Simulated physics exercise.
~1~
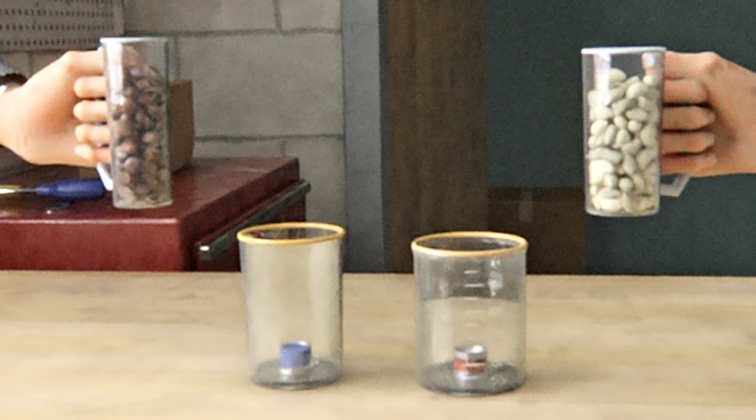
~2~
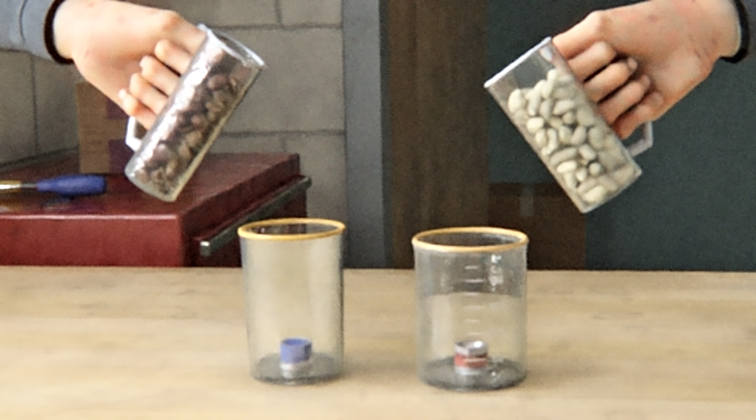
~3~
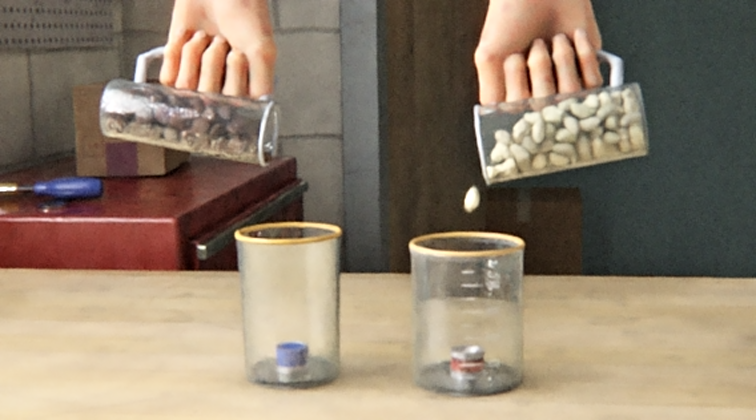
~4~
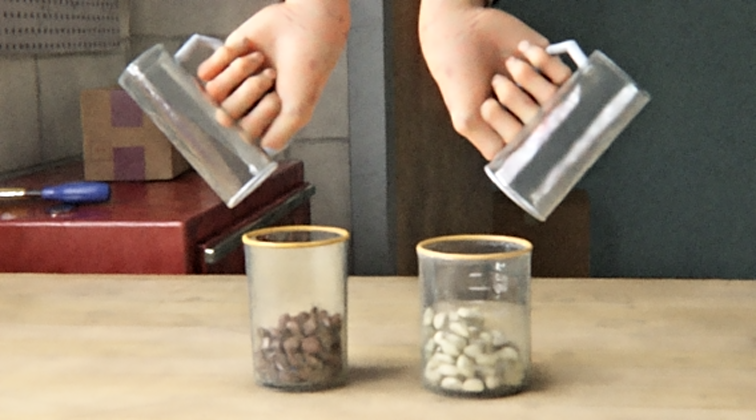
The clip shows two hands tilting clear cups over two gold-rimmed glass containers, each holding a small object, and pouring dark brown pieces into the left and whitish bean-like pieces into the right, until both cups are empty and the small objects are covered.
